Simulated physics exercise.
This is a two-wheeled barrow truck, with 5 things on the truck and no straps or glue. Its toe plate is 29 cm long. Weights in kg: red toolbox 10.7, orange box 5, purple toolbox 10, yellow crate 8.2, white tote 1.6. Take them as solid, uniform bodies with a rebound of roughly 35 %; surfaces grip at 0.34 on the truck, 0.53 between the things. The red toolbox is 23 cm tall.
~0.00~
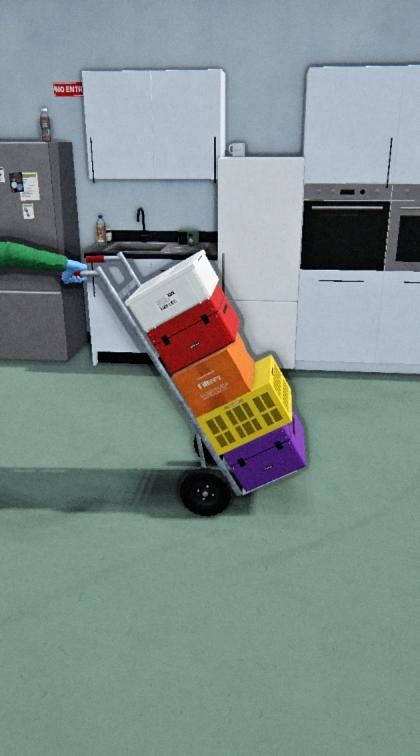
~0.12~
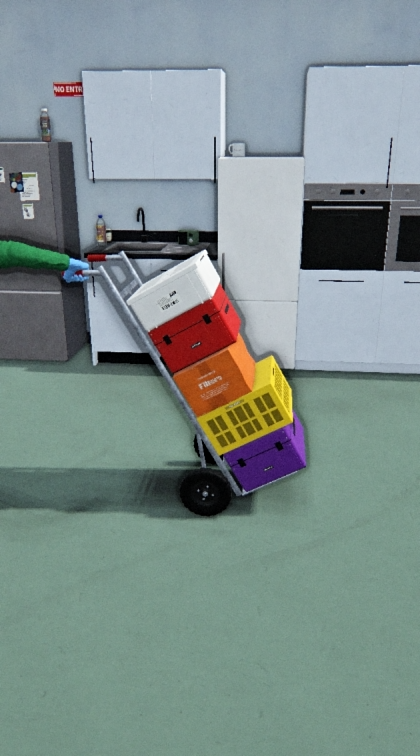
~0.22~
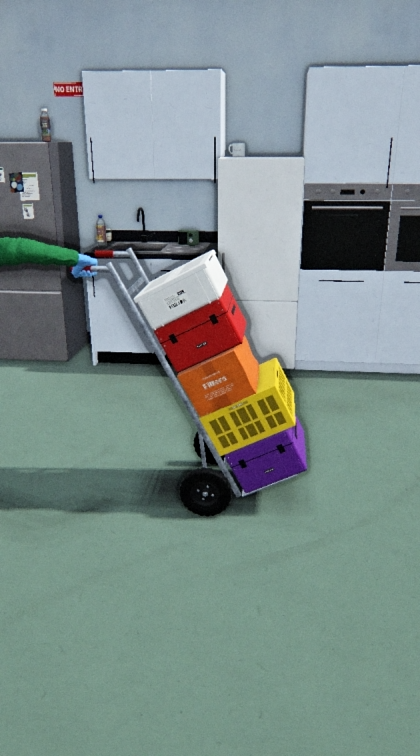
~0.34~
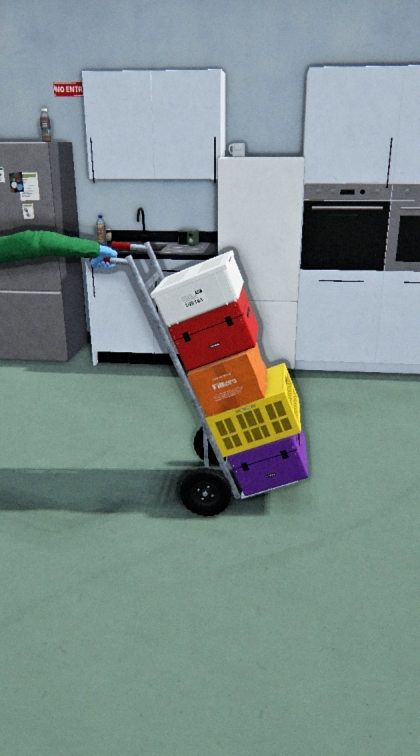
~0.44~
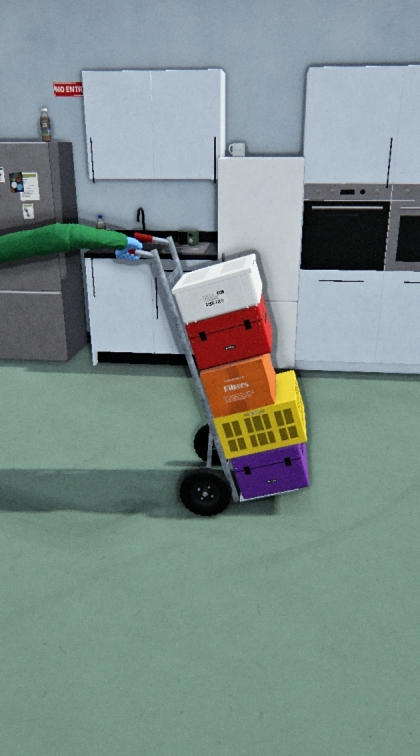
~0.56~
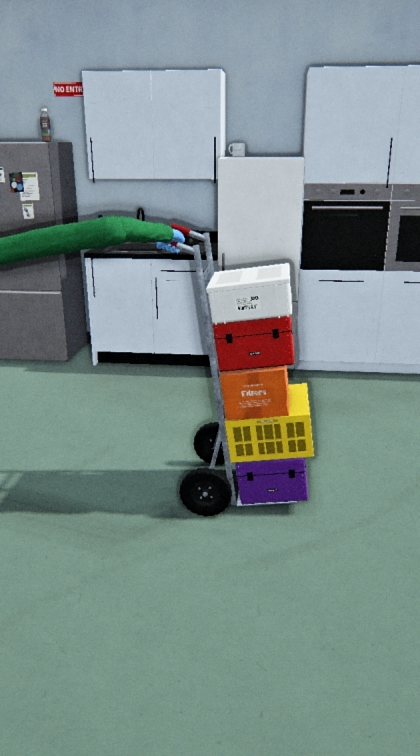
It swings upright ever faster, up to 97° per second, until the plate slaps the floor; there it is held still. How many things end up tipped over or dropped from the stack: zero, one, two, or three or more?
Tipped or gone: Three or more.
After 1.36 s, truck upright; white tote now dropped from the stack; red toolbox 28° off its base near (368, 353); orange box 28° off its base near (333, 389).
After 1.86 s, truck upright; red toolbox, orange box and yellow crate now dropped from the stack; purple toolbox on its side.
In the end (3.1 s), dropped from the stack, red toolbox, orange box, yellow crate and white tote; toppled on the truck, purple toolbox.
